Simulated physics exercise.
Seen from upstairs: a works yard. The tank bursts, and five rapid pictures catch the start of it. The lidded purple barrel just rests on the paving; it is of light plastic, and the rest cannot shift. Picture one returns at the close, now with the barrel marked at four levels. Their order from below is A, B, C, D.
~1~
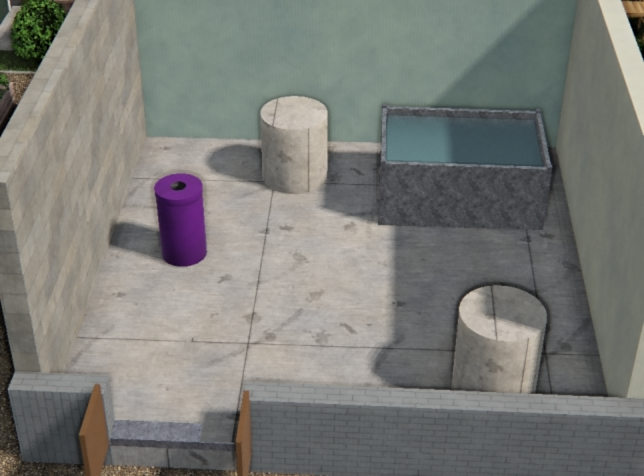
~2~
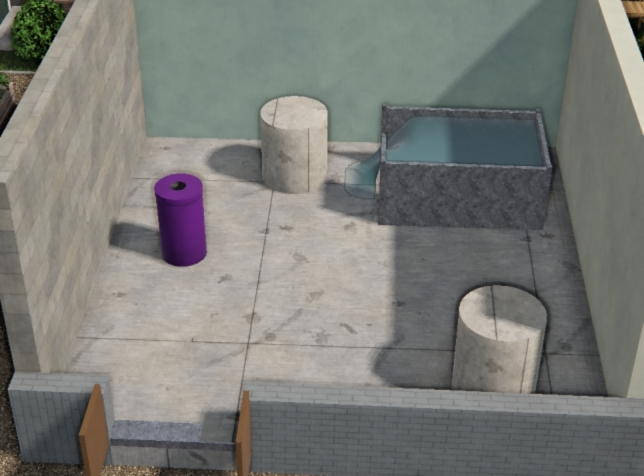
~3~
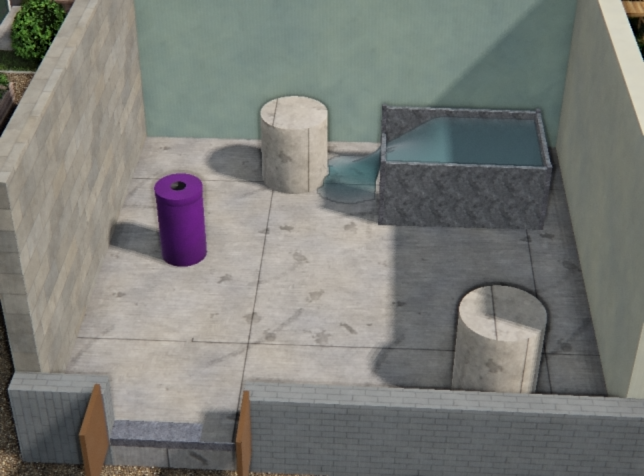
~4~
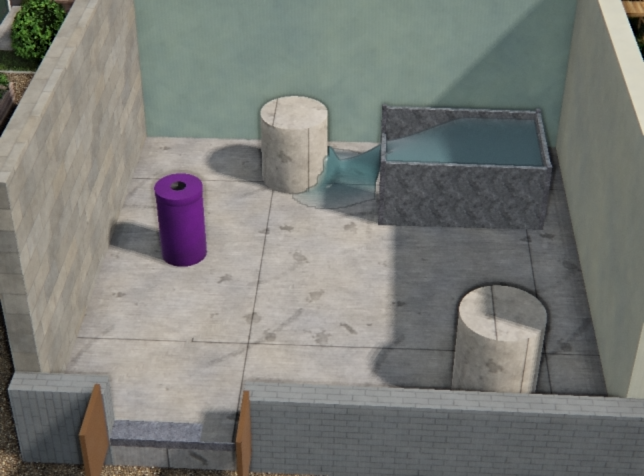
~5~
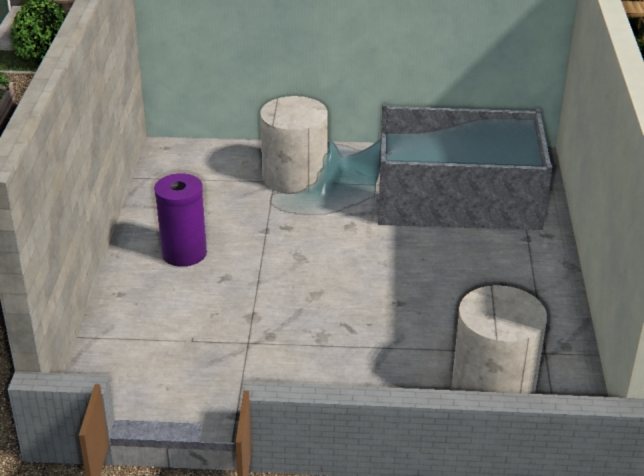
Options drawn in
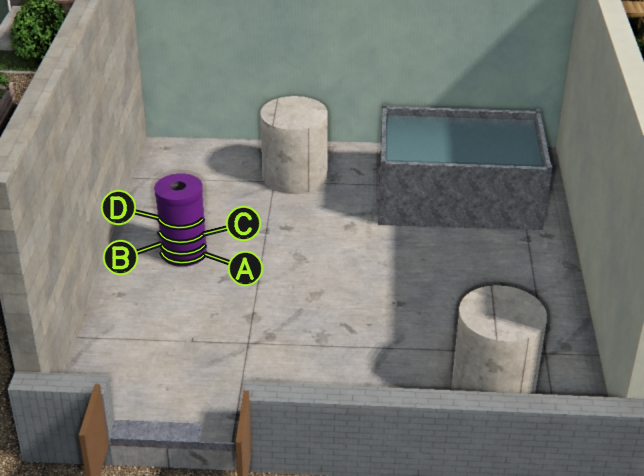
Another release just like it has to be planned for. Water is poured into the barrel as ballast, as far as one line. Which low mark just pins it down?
Use line B.
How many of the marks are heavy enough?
Three of the four.
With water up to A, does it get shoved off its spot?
Yes, that goes wrong.
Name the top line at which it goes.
The answer is A.
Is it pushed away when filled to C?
No, that is safe.
On the marked copy, A at (180, 262); B at (180, 253); C at (179, 242); D at (178, 227); from the bottom up A, B, C, D.
If A is chosen, it is pushed about half its own width away.
If B is chosen, it does not move.
If C is chosen, it does not move.
If D is chosen, it does not move.
